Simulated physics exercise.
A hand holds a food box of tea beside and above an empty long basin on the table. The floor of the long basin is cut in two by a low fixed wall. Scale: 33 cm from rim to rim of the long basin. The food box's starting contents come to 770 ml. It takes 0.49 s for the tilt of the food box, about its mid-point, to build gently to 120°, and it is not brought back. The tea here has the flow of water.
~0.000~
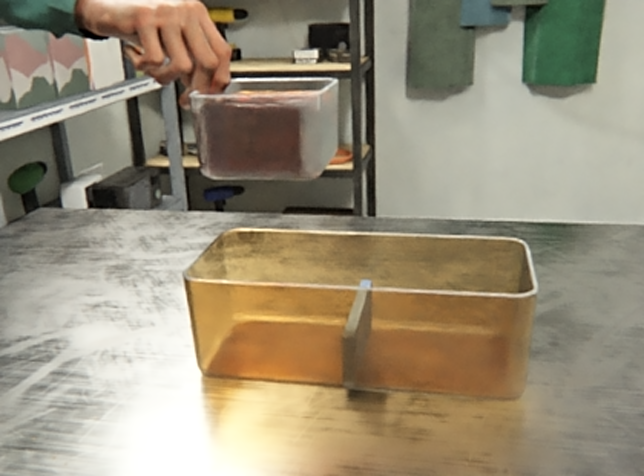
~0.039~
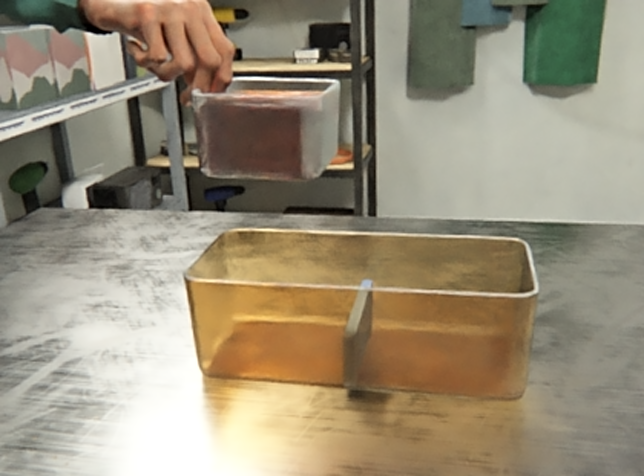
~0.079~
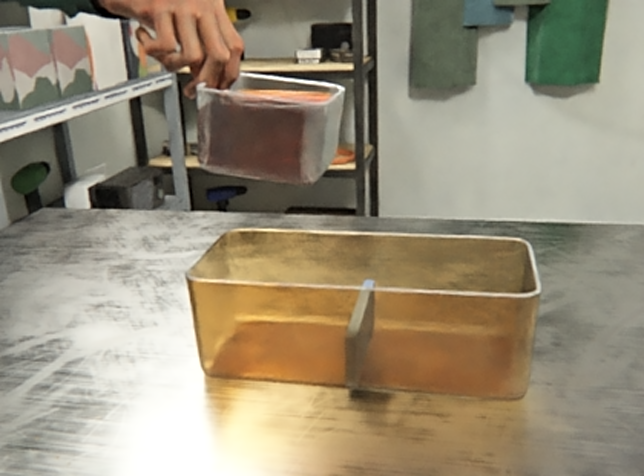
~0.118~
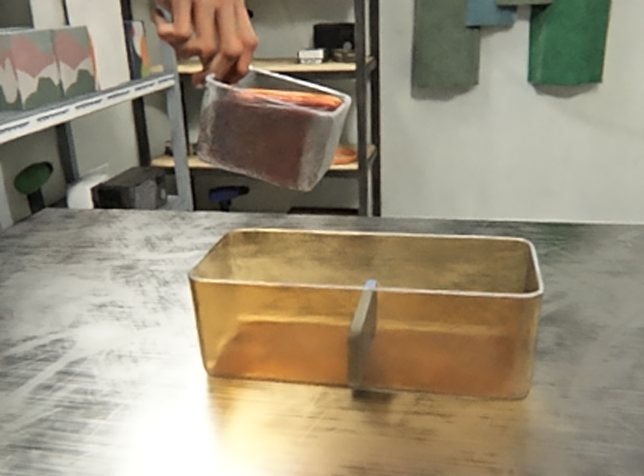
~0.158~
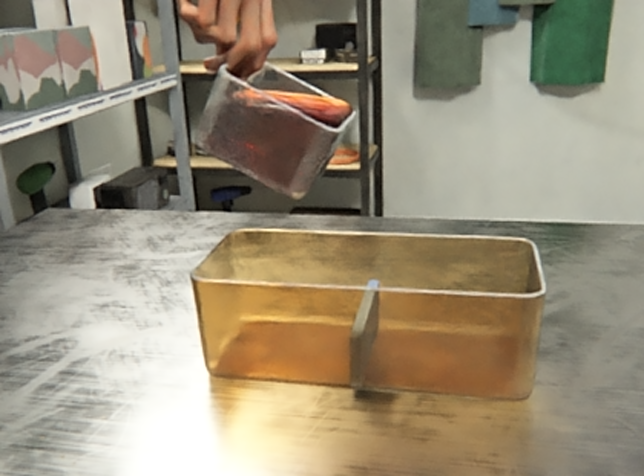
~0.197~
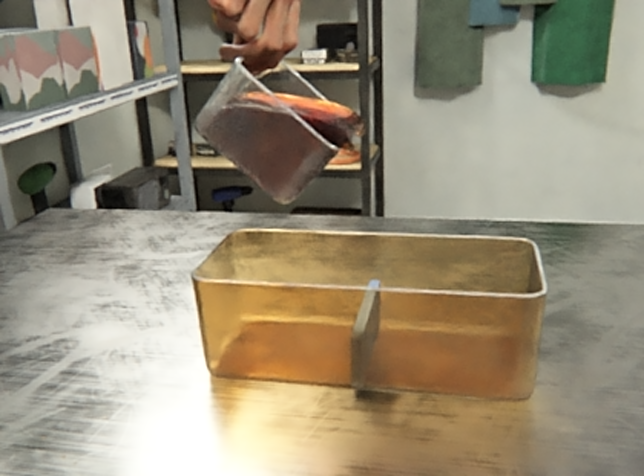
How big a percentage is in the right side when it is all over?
Roughly 61 per cent is in the right side.
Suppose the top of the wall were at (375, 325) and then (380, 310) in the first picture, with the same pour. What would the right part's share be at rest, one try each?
The first gives near 45 per cent and the second near 40 per cent.
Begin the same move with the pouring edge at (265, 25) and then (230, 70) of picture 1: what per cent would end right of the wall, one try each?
About 25 %, then about 10 %.
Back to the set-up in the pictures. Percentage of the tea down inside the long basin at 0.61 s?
Around 84 in a hundred.
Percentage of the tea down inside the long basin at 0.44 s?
Fraction in basin: Approx. 50%.
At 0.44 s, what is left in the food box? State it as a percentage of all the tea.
Close to 14 in a hundred.
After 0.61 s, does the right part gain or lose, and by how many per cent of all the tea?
It rises by about 2.
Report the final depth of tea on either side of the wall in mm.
Final reading - left some 12 mm, right some 22 mm.
By 0.44 s the tilt is 116° and 14 per cent is still to pour, 1 is left of the wall and 48 right of it.
By 0.61 s the tilt is 120° and 1 per cent is still to pour, 25 is left of the wall and 59 right of it.
By 0.79 s the tilt is 120° and 0 per cent is still to pour, 31 is left of the wall and 59 right of it.
By 0.99 s the tilt is 120° and 0 per cent is still to pour, 34 is left of the wall and 62 right of it.
At rest 34 per cent lies left of the wall, 61 right of it and 5 outside.
